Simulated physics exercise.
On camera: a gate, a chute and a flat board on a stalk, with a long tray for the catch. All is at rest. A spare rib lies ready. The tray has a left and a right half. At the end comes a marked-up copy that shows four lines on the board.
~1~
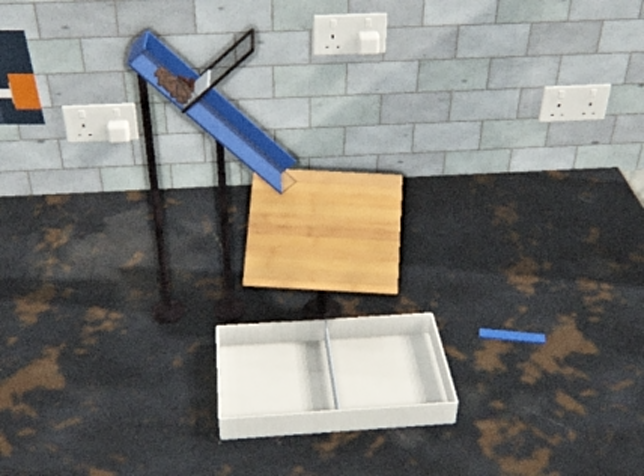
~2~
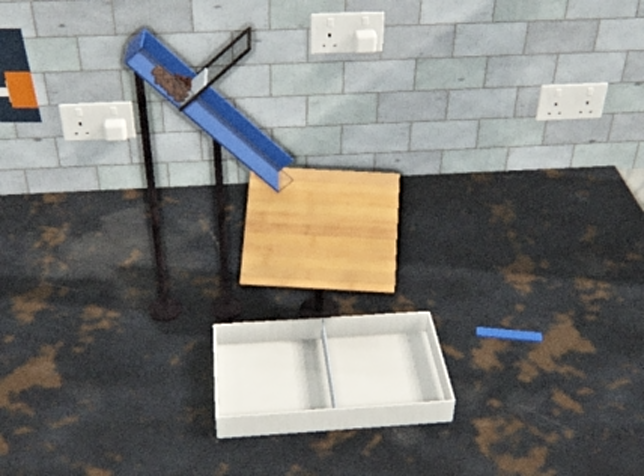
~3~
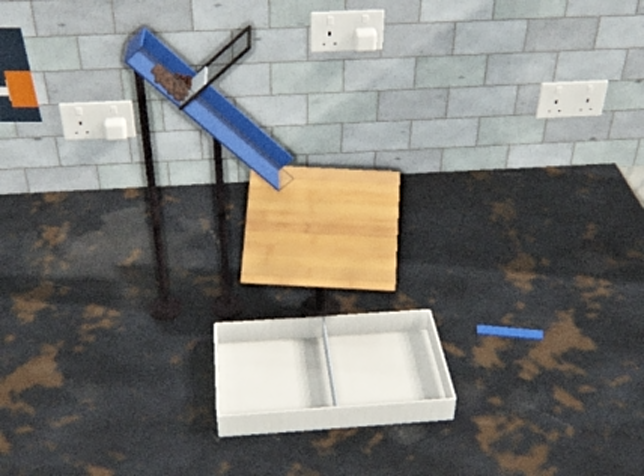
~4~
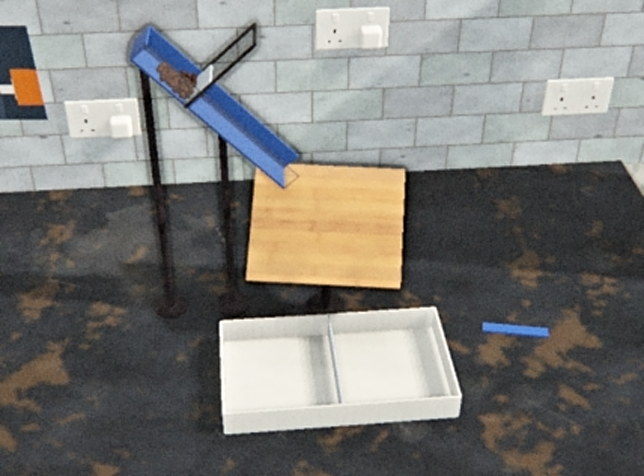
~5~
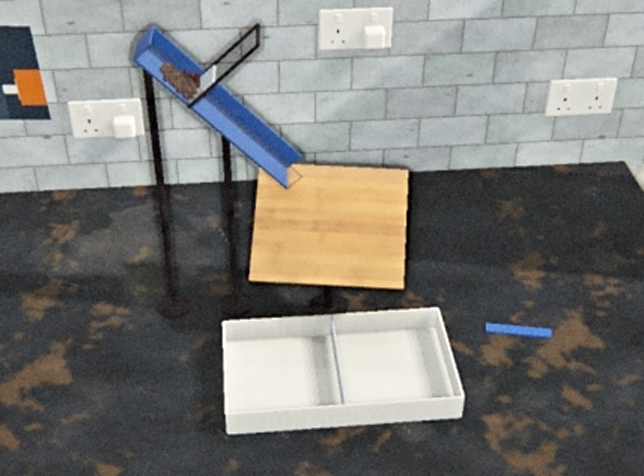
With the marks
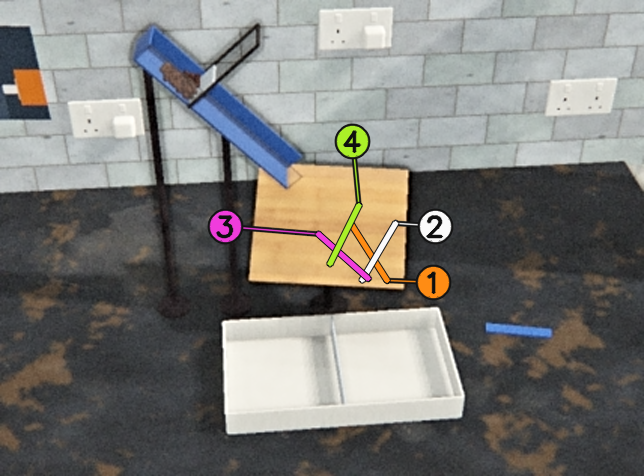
In this clip, a blue chute holds a small brown load behind a closed gate above a tilted wooden board, with a divided white tray and a blue strip nearby; nothing moves apart from slight shifts of the view.
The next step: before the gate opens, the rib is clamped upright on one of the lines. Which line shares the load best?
Go for 2.
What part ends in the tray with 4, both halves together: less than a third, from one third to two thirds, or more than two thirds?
It is more than two thirds.
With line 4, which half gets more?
Left.
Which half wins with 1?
Right.
On the marked copy, line 1 from (351, 224) to (387, 280); line 2 from (395, 223) to (362, 279); line 3 from (318, 234) to (368, 278); line 4 from (358, 205) to (330, 263).
For line 1, of what is caught, close to a quarter in the left half, the bulk in the right.
For line 2, of what is caught, close to half in the left half, close to half in the right.
For line 3, of what is caught, a small share in the left half, all but a few in the right.
For line 4, of what is caught, all but a few in the left half, a small share in the right.
